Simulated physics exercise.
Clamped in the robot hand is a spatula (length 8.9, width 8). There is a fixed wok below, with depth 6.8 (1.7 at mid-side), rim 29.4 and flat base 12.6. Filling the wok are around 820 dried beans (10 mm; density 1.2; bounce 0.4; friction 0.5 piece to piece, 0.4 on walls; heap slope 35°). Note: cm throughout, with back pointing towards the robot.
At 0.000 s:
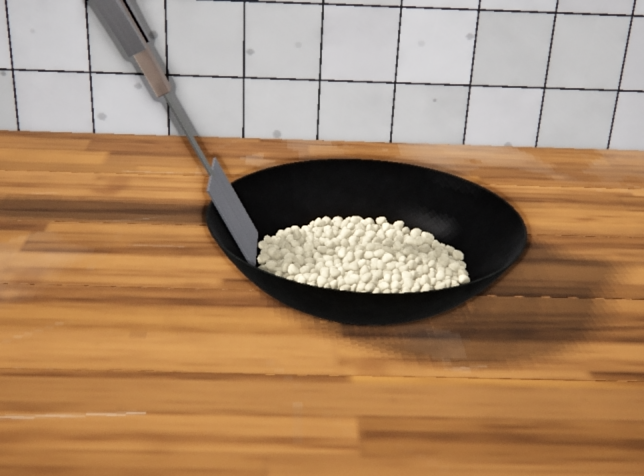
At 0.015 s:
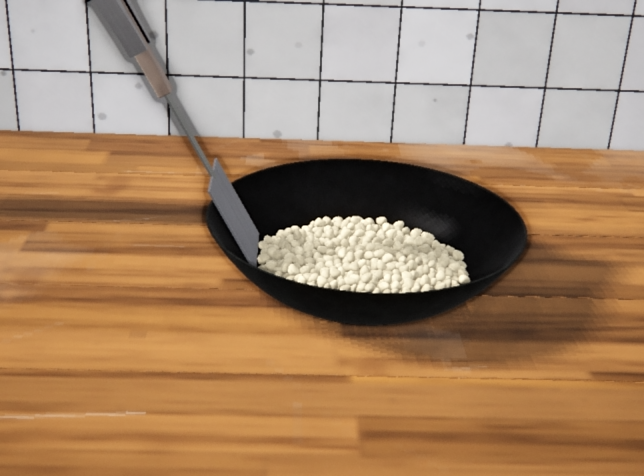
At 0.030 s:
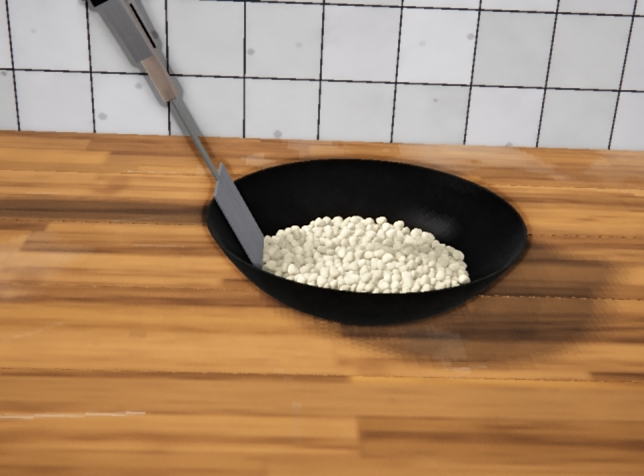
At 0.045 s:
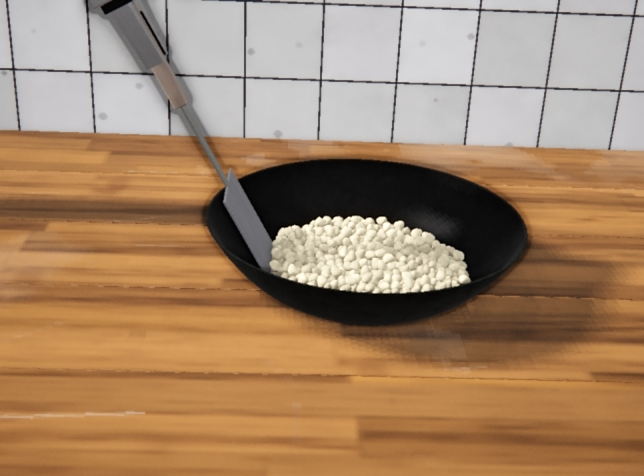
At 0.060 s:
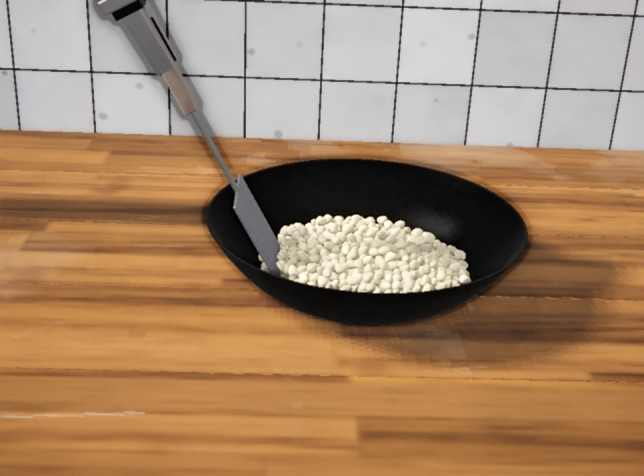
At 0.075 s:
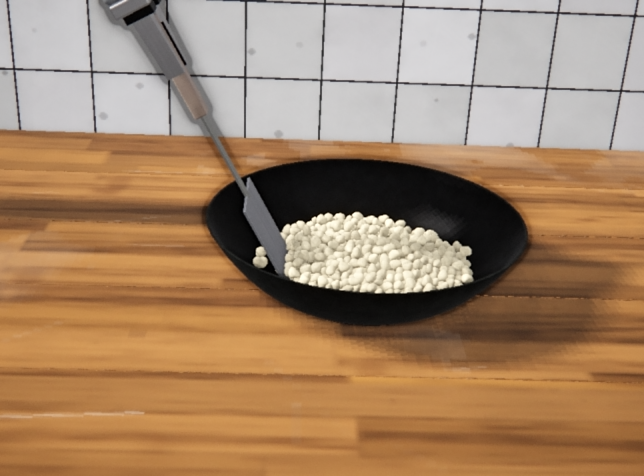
Robot arm holding a grey spatula slowly sliding it rightward into white dried beans in a black wok, nudging the heap slightly.
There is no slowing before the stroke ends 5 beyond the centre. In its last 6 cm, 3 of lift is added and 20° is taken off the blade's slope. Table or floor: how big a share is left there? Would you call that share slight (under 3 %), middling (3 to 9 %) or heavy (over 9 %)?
It is slight.
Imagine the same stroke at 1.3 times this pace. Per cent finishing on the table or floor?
Roughly 0 percent ends on the table or floor.
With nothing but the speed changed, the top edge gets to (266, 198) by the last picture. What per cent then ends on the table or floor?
About 0 percent.
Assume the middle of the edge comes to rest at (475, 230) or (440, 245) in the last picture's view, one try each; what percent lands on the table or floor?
I'd say roughly 20 per cent, then roughly 0 per cent.
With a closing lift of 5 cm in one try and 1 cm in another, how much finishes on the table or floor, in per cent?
Estimates, in order: 0 % then 0 %.
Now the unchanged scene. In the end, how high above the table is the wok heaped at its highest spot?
Height at the end: Around 6.5 cm.
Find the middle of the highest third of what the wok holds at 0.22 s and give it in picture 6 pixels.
Near (436, 252).
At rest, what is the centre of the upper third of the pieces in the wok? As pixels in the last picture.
Look near (451, 248).
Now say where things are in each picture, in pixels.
In the first frame, the spatula top edge at (211, 173), sloping 62°; upper third of the load around (364, 257), from x 260 to 465, top at y 220; 815 in the wok.
In the second frame, the spatula top edge at (212, 174), sloping 62°; upper third of the load around (364, 257), from x 260 to 465, top at y 220.
In the third frame, the spatula top edge at (218, 178), sloping 62°; upper third of the load around (364, 257), from x 265 to 465, top at y 220.
In the fourth frame, the spatula top edge at (227, 185), sloping 62°; upper third of the load around (363, 256), from x 265 to 465, top at y 220.
In the fifth frame, the spatula top edge at (237, 190), sloping 62°; upper third of the load around (365, 255), from x 265 to 465, top at y 220.
In the sixth frame, the spatula top edge at (246, 194), sloping 62°; upper third of the load around (369, 254), from x 260 to 470, top at y 215; 815 in the wok.
After 0.15 s, sloping 62°, highest piece 9 above the table; 814 in the wok, 1 on the blade or in flight.
After 0.22 s, sloping 53°, highest piece 13 above the table; 814 in the wok, 1 on the blade or in flight.
After 0.46 s, sloping 42°, highest piece 6 above the table; 814 in the wok, 1 on the table or floor.
After 1.51 s, sloping 42°, highest piece 6 above the table; 814 in the wok, 1 on the table or floor.
In the end, 814 in the wok, 1 on the table or floor. That is 0 % on the table or floor.
